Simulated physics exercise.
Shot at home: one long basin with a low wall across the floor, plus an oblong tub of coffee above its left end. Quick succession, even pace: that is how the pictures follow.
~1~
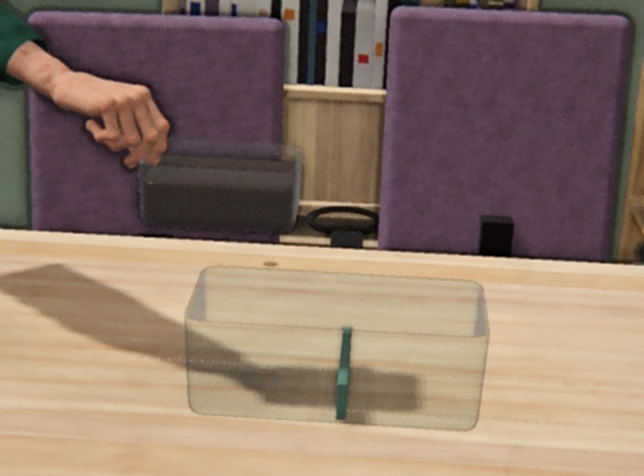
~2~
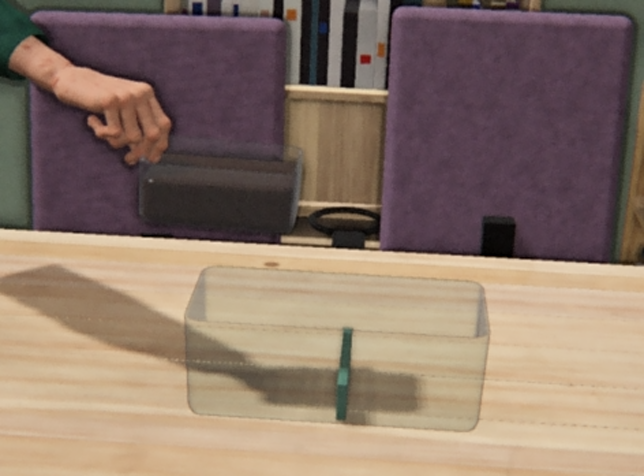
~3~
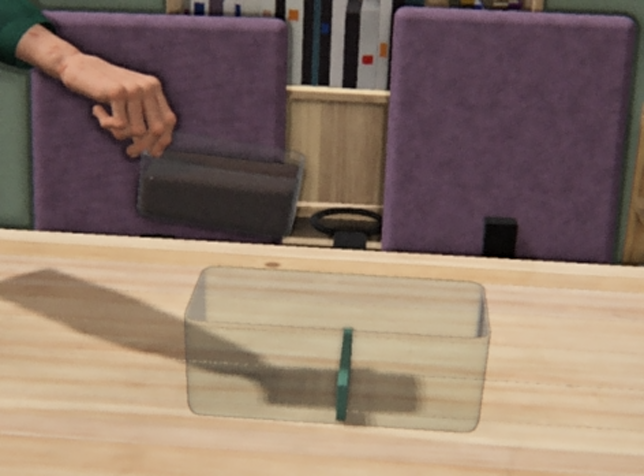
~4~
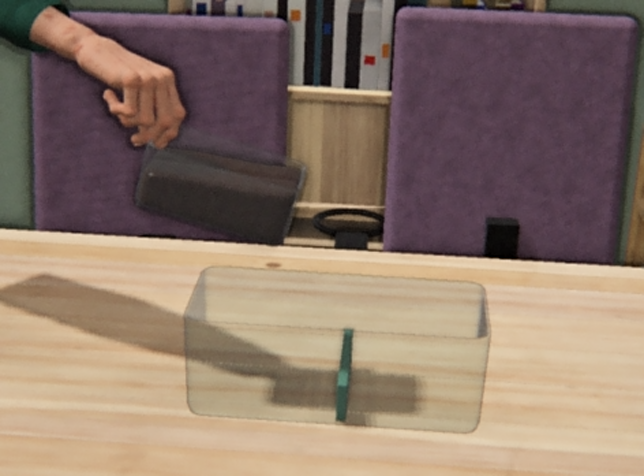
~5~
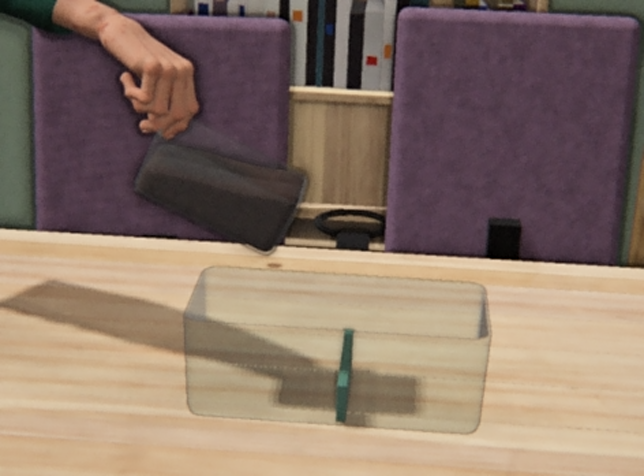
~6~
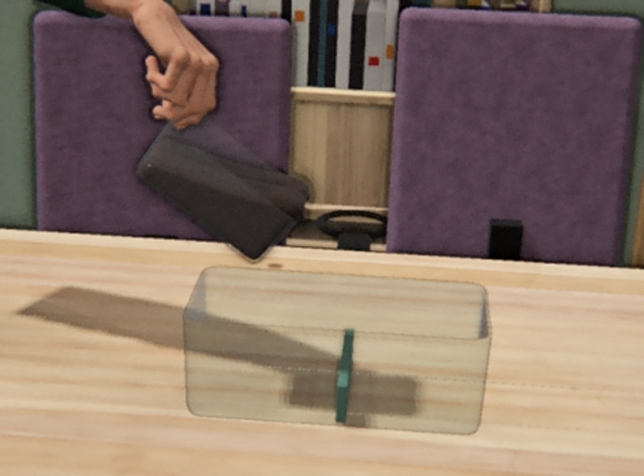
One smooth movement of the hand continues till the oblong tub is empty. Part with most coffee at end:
Left-hand.
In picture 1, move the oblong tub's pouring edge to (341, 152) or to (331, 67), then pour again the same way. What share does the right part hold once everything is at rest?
Close to 65 in a hundred, and close to 65 in a hundred.
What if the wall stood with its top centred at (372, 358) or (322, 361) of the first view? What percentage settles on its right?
Roughly 15 % and 55 %.
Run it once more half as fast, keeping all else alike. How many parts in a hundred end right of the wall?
Something like 50 percent.
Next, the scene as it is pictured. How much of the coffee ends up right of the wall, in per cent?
Close to 25 in a hundred.
A moment on, the tilt is 104° and 12 per cent is still to pour, 40 is left of the wall and 14 right of it.
Next, the tilt is 111° and 2 per cent is still to pour, 67 is left of the wall and 21 right of it.
Then the tilt is 111° and 0 per cent is still to pour, 70 is left of the wall and 23 right of it.
Later the tilt is 111° and 0 per cent is still to pour, 71 is left of the wall and 23 right of it.
At rest 71 per cent lies left of the wall, 24 right of it and 5 outside.
